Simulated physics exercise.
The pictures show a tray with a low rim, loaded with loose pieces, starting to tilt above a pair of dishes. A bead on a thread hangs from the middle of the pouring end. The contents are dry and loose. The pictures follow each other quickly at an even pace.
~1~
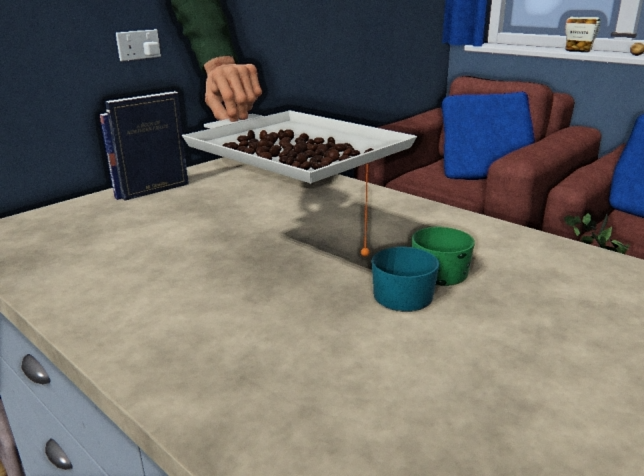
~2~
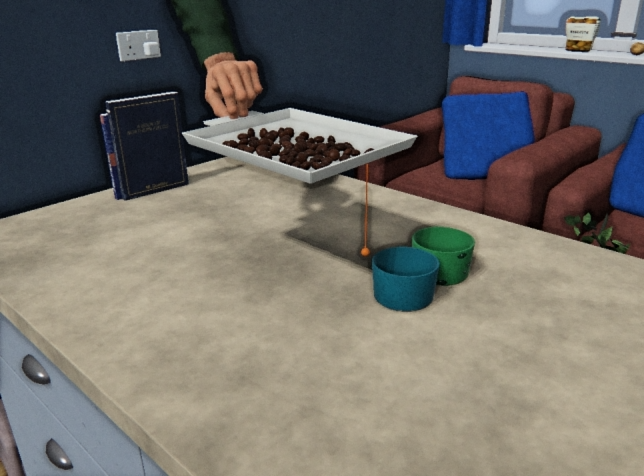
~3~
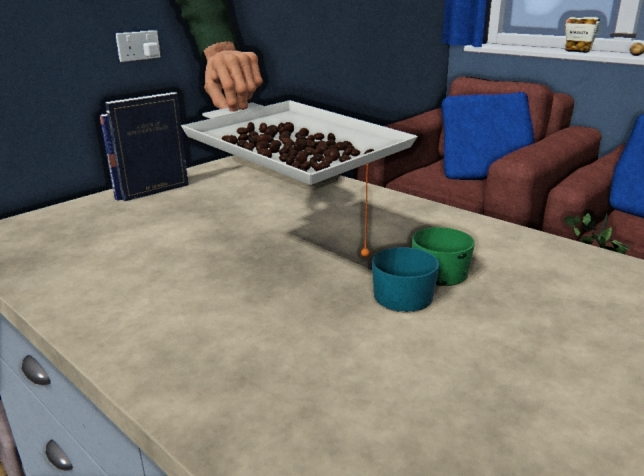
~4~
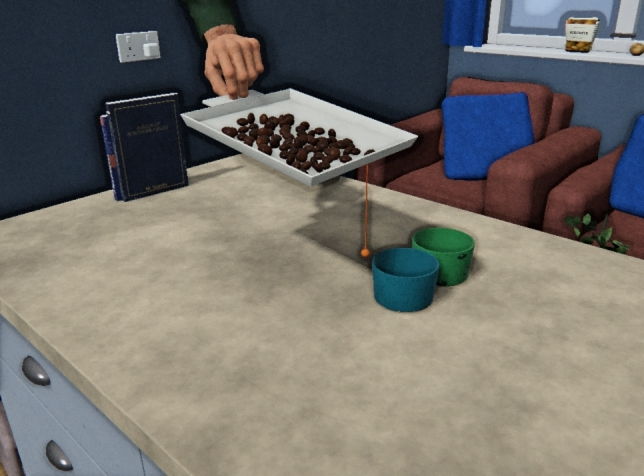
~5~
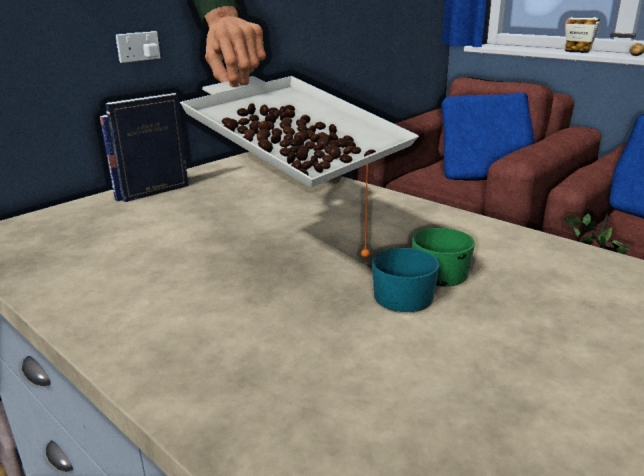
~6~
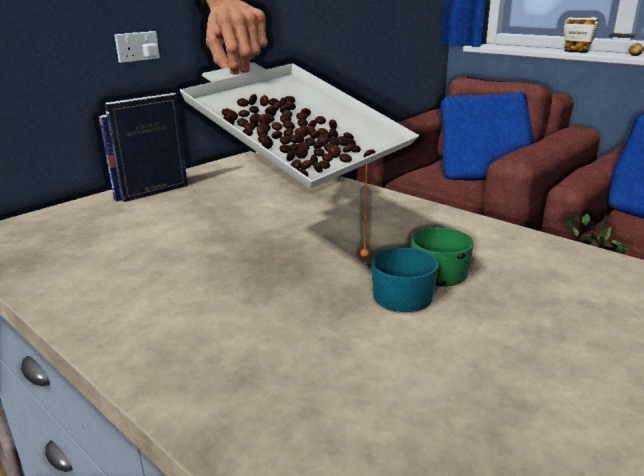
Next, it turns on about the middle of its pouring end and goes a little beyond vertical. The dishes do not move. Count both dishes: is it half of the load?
Together they catch less than half.
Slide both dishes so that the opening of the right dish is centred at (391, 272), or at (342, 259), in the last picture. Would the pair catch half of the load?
One: Over half. Two: The smaller part.
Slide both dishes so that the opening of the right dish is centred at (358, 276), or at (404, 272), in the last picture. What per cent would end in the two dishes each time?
First some 60, then 80 per cent.
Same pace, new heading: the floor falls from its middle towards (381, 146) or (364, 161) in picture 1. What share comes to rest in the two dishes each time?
The first gives 40 %, the second 40 %.
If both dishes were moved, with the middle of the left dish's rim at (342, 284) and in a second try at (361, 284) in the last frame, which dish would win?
At the first place left, at the second the left one.
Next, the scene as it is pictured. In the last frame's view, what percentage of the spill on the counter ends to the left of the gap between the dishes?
About 90 per cent.
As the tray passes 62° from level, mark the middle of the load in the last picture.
Close to (334, 149).
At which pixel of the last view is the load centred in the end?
Around (359, 333).
Soon after the last picture, tray tipped steeply; nearly all on the tray; a stray few outside both; a small part in the air.
A little later, tray tipped past a quarter turn; a small part on the tray; a small part in the left dish; about two thirds outside both; a small part in the air.
Later still, tray tipped past a quarter turn; a small part in the left dish; most outside both.
At rest, tray tipped past a quarter turn; a small part in the left dish; none in the right dish; most outside both.
